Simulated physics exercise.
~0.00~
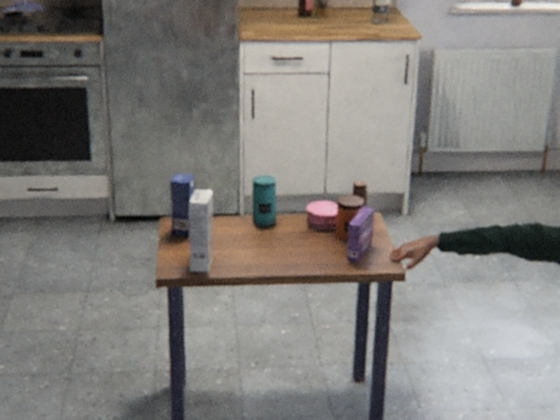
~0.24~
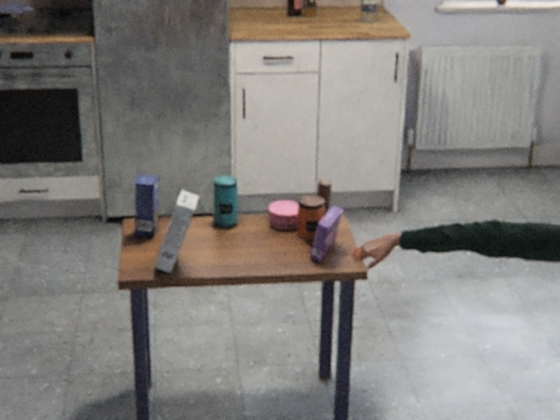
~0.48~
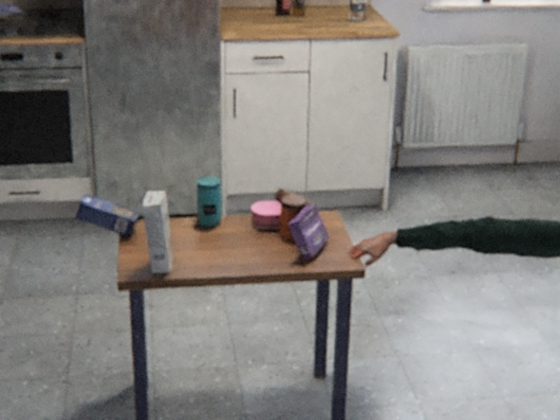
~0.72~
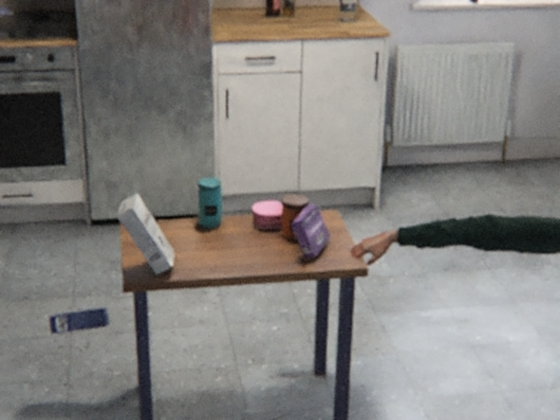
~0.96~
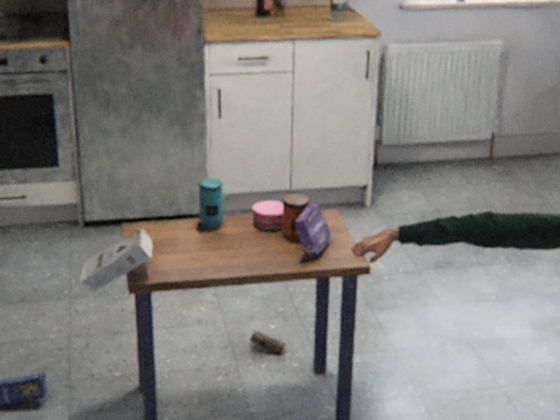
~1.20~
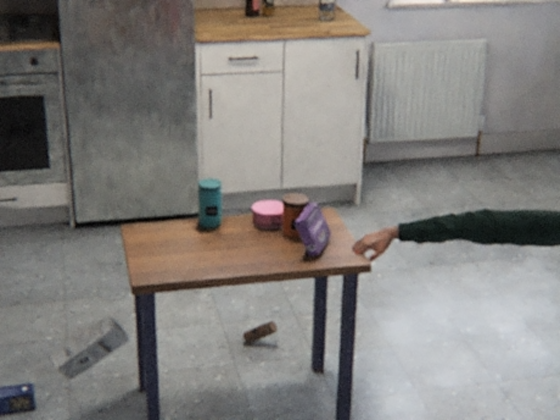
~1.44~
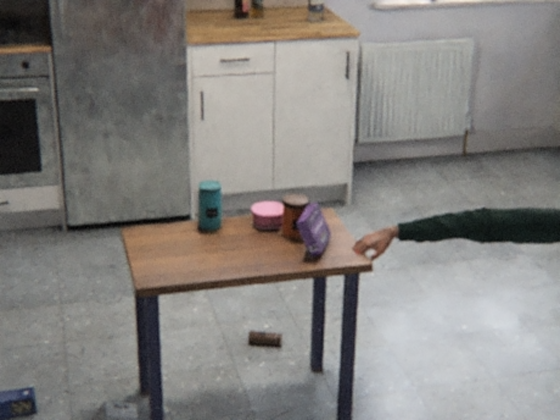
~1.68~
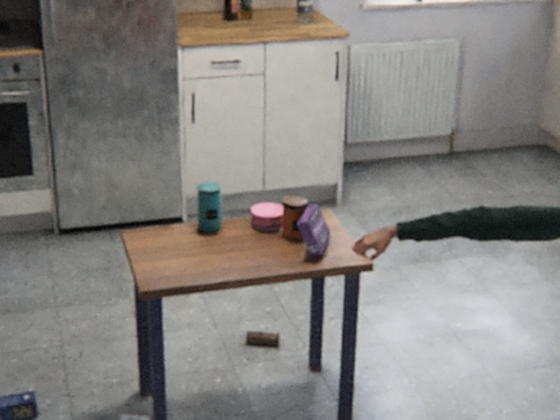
In a grey-floored kitchen, seen from slightly above as the view drifts sideways, a small wooden table holds a blue carton and white packet at left, a turquoise jar in the middle, and a pink tub, orange-brown jar, brown shaker and purple packet at right. A dark-sleeved arm reaches to the right edge, and the table jolts left. The white packet rocks, and the blue carton topples off the left end. The brown shaker tips and drops to the floor, then the white packet tumbles off too. The turquoise jar, tub and orange-brown jar stay upright, with the purple packet tilted beside them.
